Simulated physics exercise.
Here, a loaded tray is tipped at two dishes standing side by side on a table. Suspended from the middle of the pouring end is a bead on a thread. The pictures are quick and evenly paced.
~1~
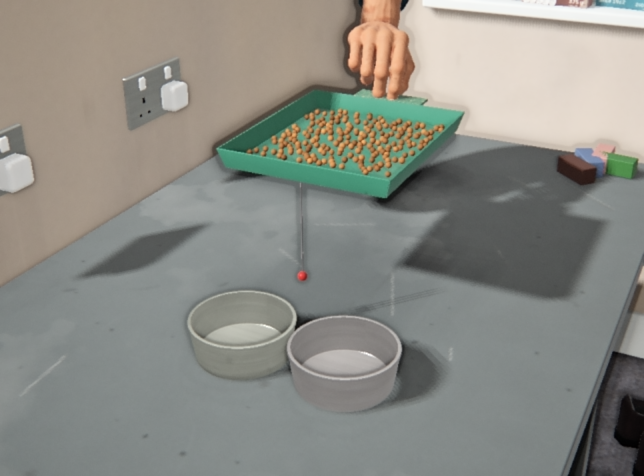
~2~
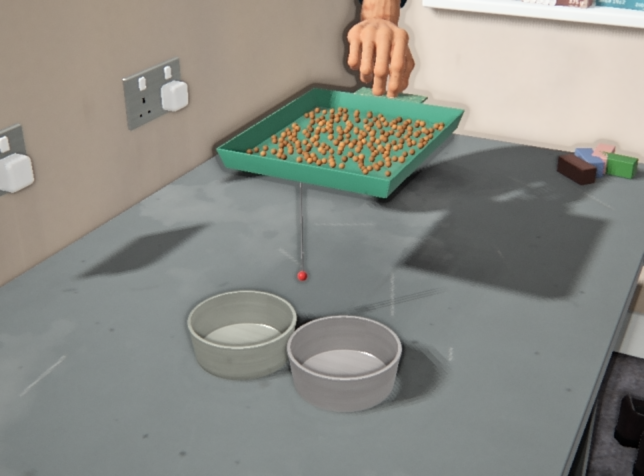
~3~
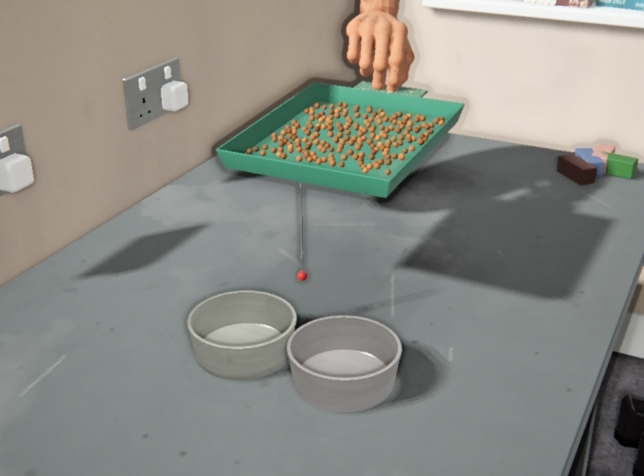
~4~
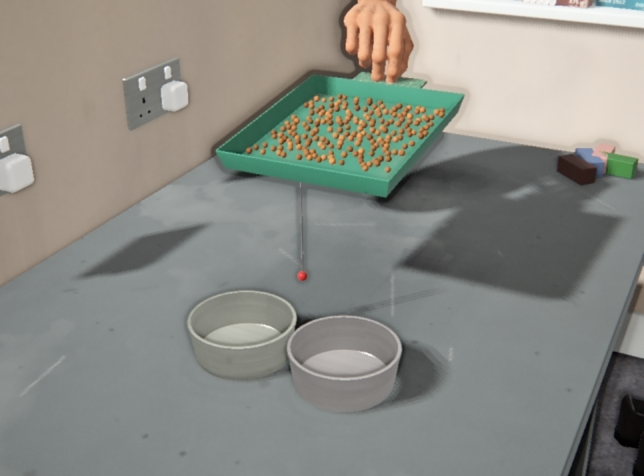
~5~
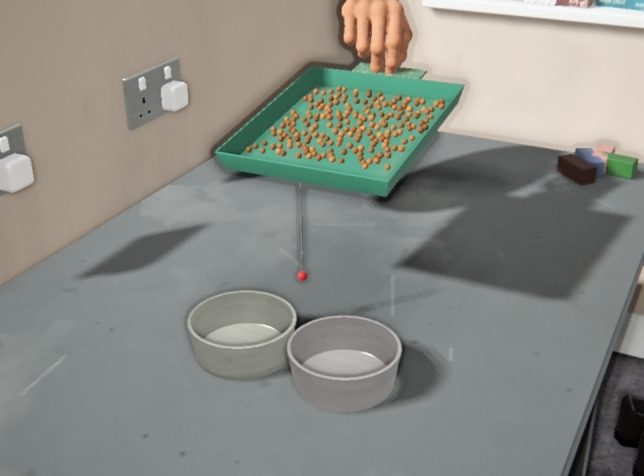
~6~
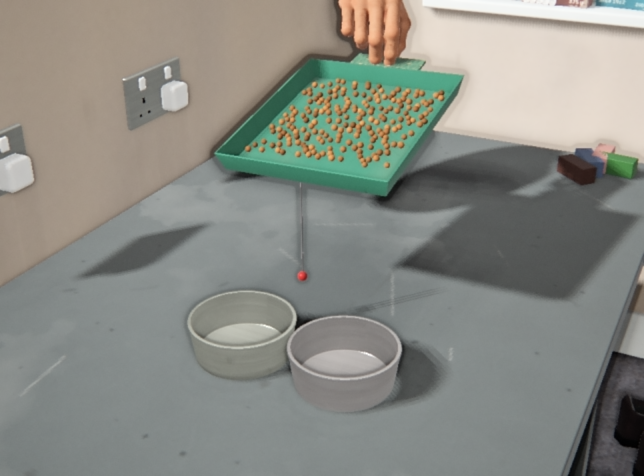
At the start, a hand holds a green tray of small orange-brown balls nearly level above two grey dishes on a grey table, a red bead hanging from its near edge. The hand then gradually raises the far end, tilting the tray slightly toward the dishes, while the bead and dishes stay still.
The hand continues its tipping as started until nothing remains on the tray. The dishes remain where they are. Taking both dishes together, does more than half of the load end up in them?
Yes, the load mostly goes into the dishes.
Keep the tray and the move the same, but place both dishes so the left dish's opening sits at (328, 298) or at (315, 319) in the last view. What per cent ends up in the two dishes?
I'd expect some 10 percent, and then some 40 percent.
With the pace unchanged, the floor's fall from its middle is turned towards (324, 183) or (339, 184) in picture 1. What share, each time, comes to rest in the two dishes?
The first try yields 70 percent and the second 30 percent.
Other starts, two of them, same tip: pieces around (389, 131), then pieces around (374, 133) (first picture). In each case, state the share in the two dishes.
In order, about 70 and 70 in a hundred.
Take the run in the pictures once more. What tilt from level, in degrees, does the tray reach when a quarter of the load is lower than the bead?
Angle: Close to 100°.
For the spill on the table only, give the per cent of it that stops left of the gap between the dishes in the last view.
80 %, near enough.
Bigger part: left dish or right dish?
The one at left wins.
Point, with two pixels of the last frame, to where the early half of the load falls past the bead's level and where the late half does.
First part (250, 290), rest (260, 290).
Just after the last frame, tray tipped steeply; every one on the tray.
A moment on, tray tipped right over; almost all on the tray; just a few in the left dish; just a few in the air.
Further on, tray tipped past a quarter turn; about a tenth in the right dish; roughly half in the left dish; roughly a third outside both.
When it is over, tray tipped past a quarter turn; about a tenth in the right dish; roughly half in the left dish; roughly a third outside both.
